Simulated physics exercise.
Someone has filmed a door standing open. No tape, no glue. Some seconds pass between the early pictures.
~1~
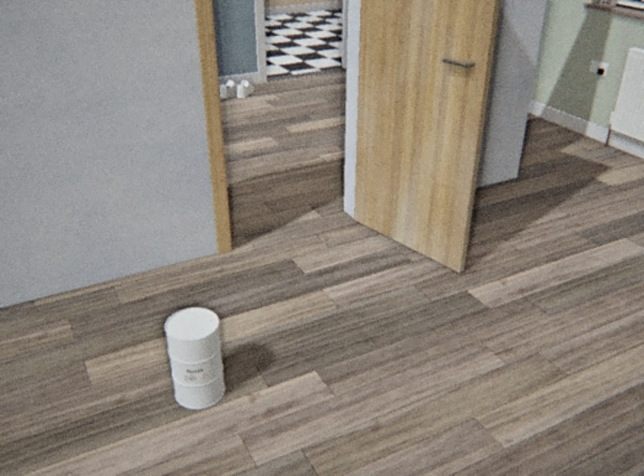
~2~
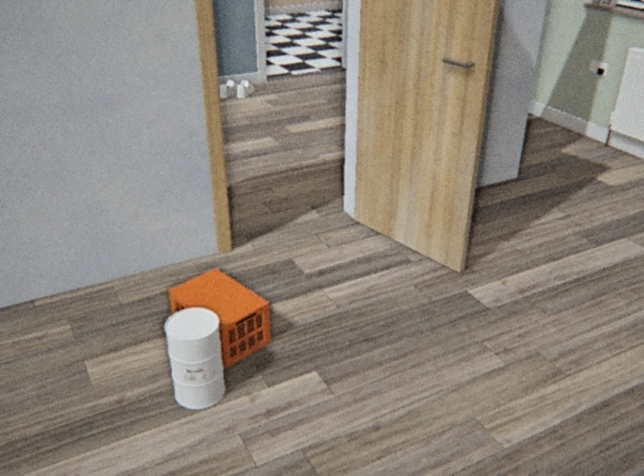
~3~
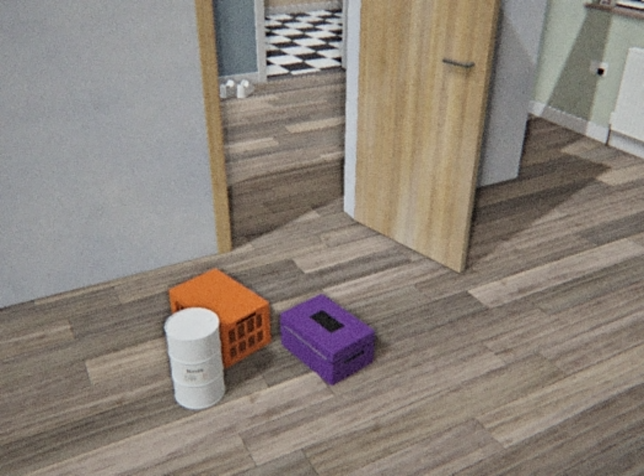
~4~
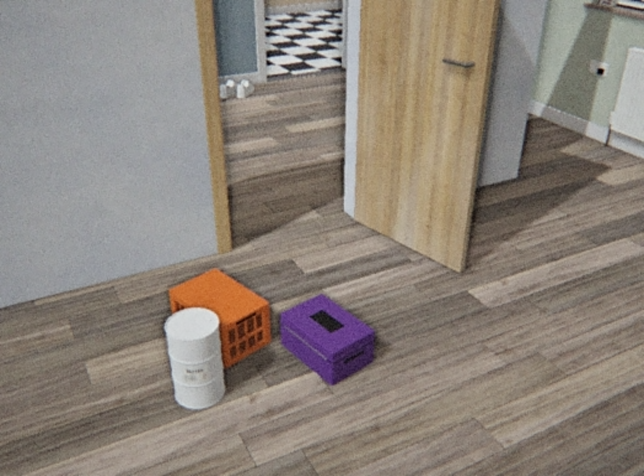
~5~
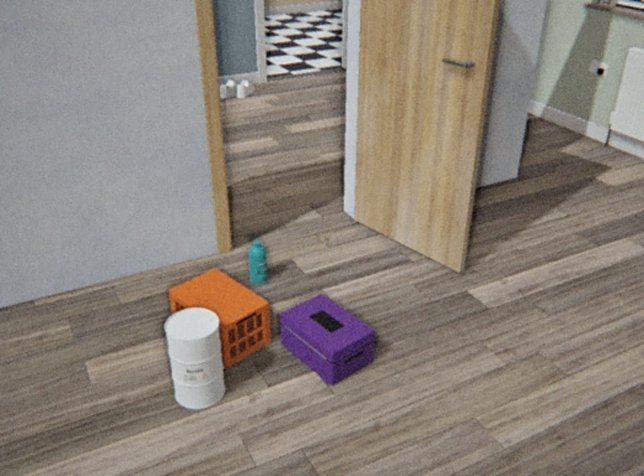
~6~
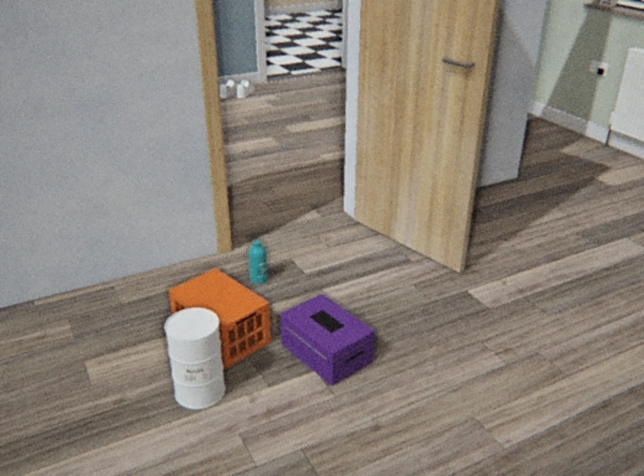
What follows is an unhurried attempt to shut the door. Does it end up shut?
Here the door reaches the frame.
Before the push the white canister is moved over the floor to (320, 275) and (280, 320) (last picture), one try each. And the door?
First try: It is blocked; second try: It shuts.
Then, 0.80 s after the last picture, door at 70°.
Then, 1.30 s after the last picture, door at 28°.
At rest, door at 0°; all 4 in place. Seen from the same camera at the end, turquoise bottle near (258, 261).
